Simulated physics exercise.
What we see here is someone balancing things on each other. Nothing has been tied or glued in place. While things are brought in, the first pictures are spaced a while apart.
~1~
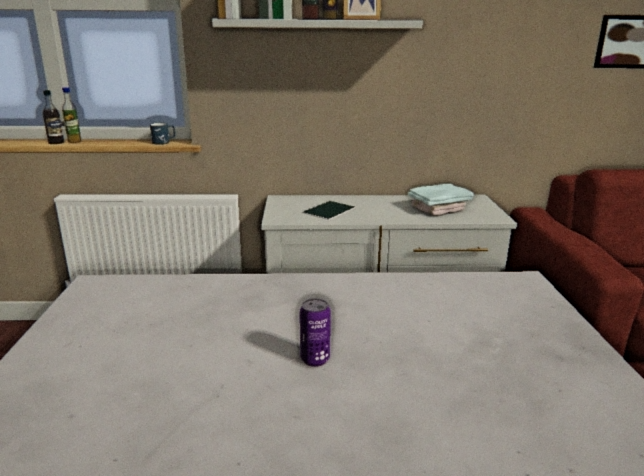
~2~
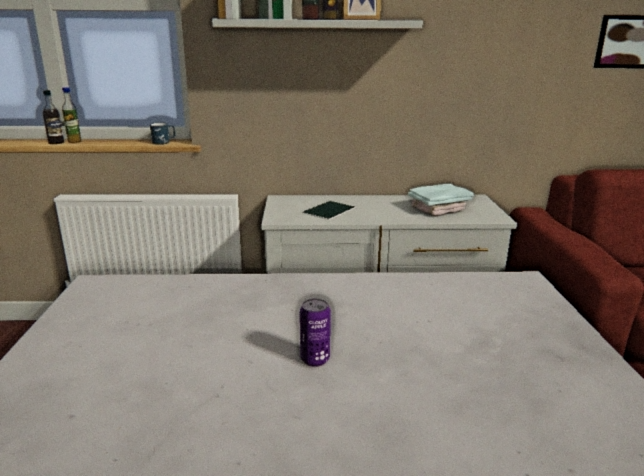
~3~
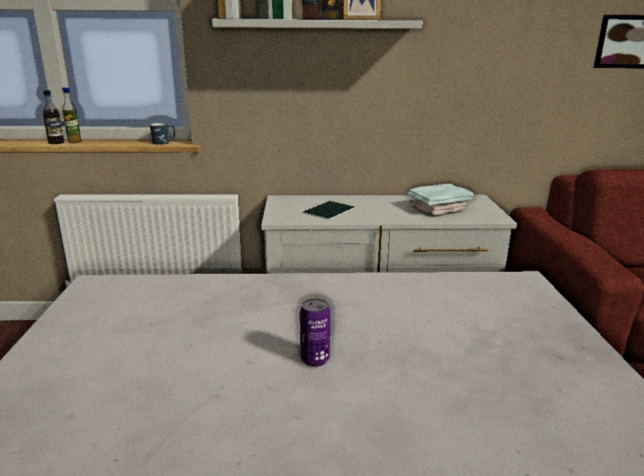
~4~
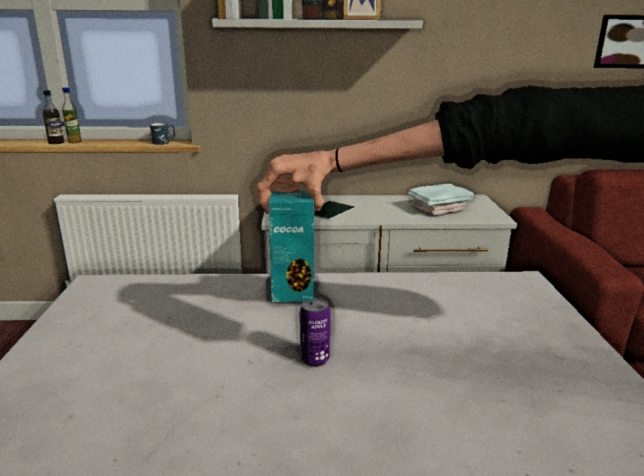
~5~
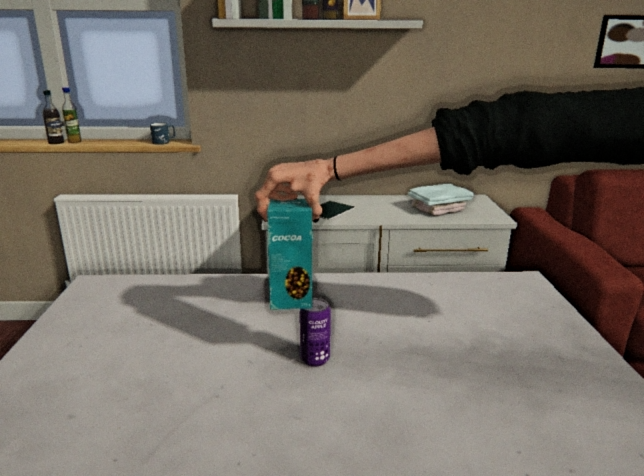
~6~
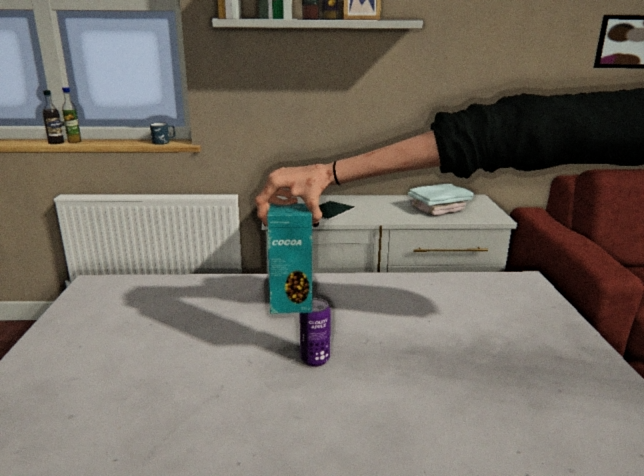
A hand lowering a turquoise cocoa carton onto a purple can standing on a pale table, keeping hold of its top.
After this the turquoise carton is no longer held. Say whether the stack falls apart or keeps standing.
My prediction: Unsteady.
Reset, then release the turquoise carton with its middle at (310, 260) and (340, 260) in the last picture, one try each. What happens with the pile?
Result 1: Pile stable; result 2: Pile falls.
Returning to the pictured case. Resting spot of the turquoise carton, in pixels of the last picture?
The object finishes somewhere near (221, 345).
Then, 0.40 s past the last view, turquoise carton now fallen.
Then, 0.50 s past the last view, things are still on the move.
Then, 0.60 s past the last view, as before.
Finally, fallen, turquoise carton; purple can still in place. Final places as the last picture's camera would see them, turquoise carton near (221, 345). The pile gives way.
